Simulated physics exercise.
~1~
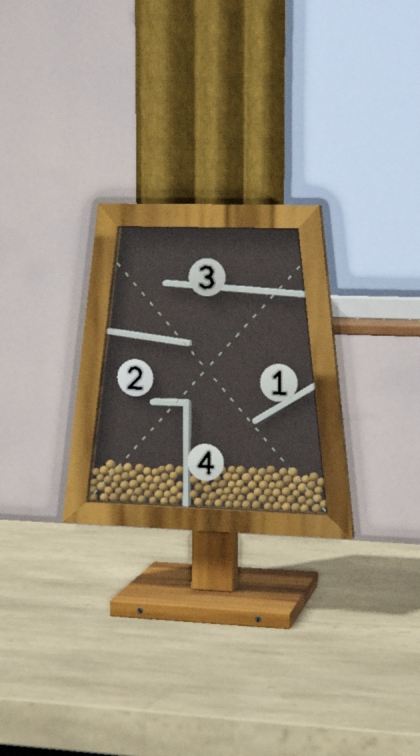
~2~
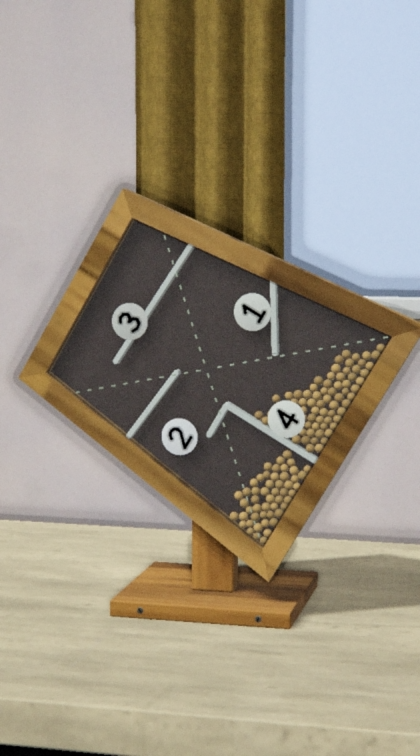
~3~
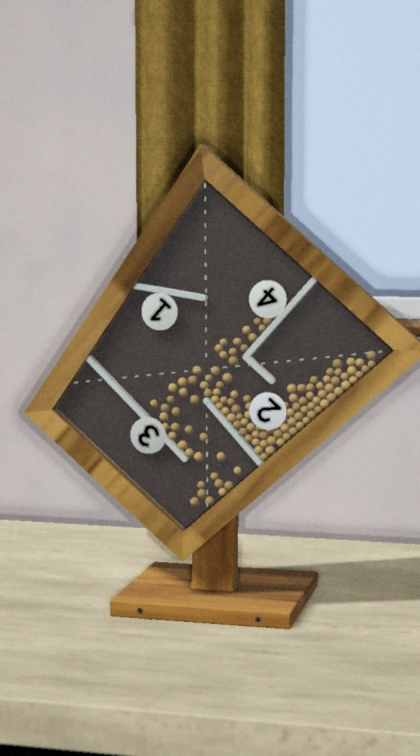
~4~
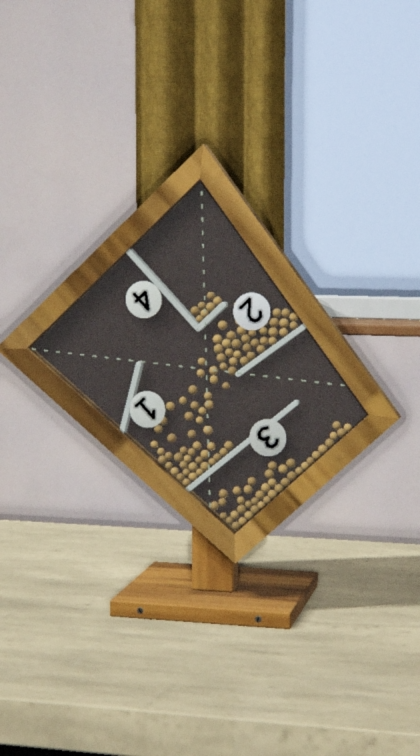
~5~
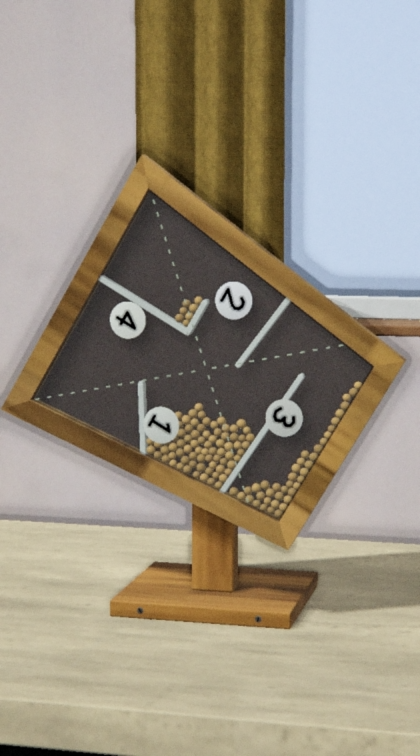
Wood-framed case of pale beads turning anticlockwise on a stand, beads spilling past ledges and settling mostly low, a few caught higher.
